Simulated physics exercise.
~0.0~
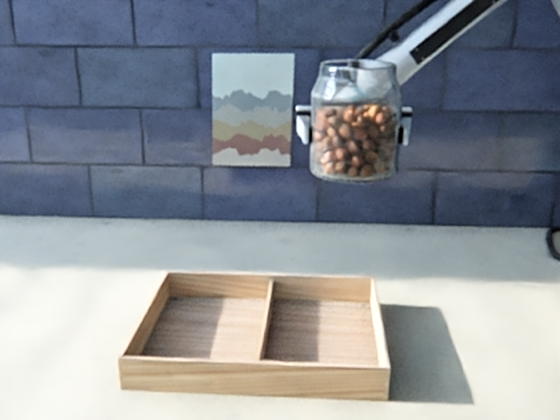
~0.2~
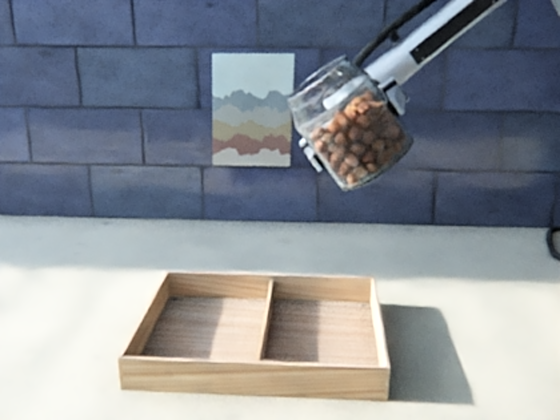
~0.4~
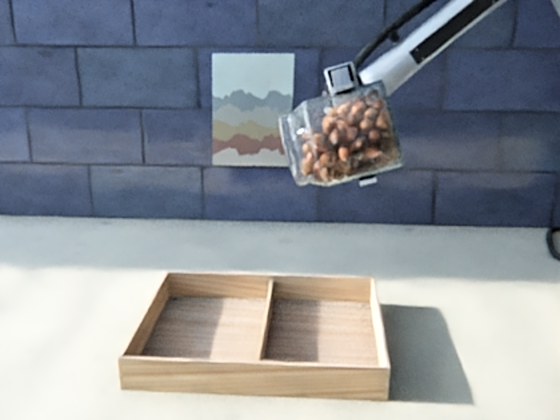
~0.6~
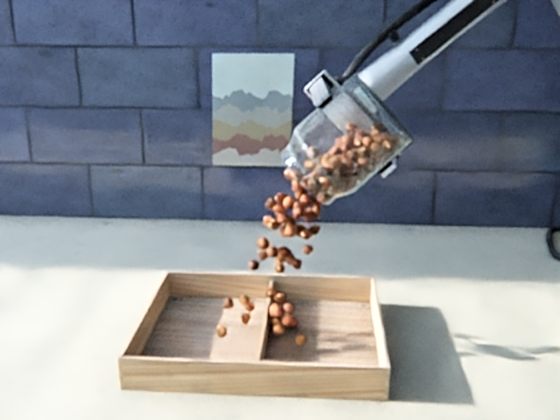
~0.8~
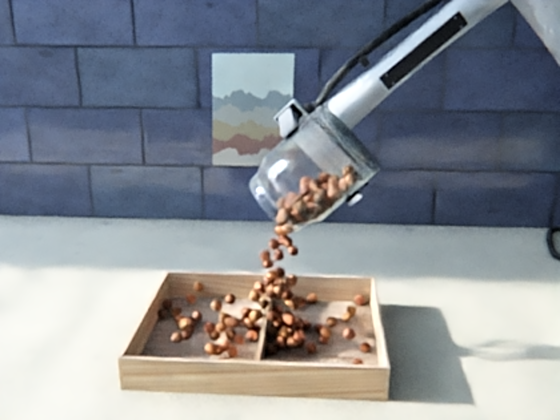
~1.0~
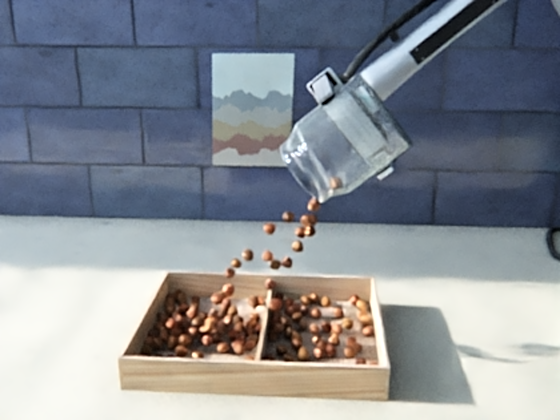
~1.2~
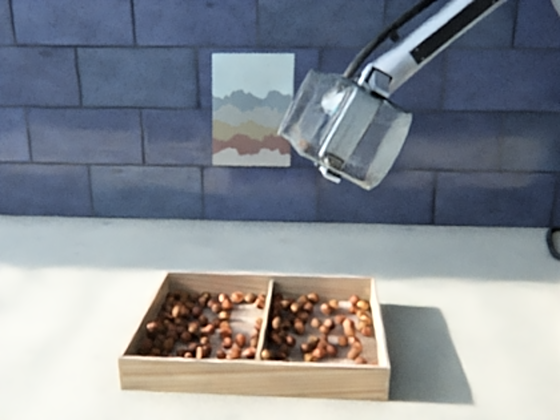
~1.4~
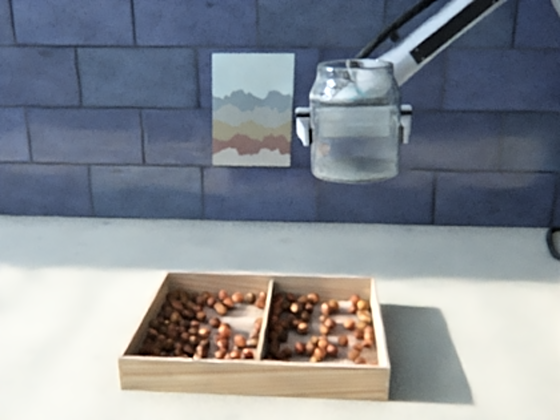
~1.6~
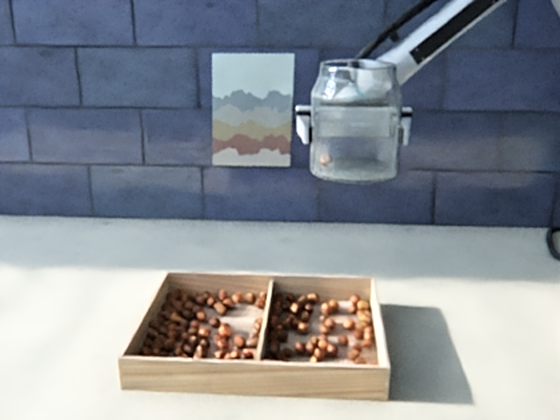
A robotic arm tilted a glass jar of hazelnuts to the left and tipped it over a divided wooden tray, spilling nuts into both sections, then turned the nearly empty jar upright again above the filled tray.
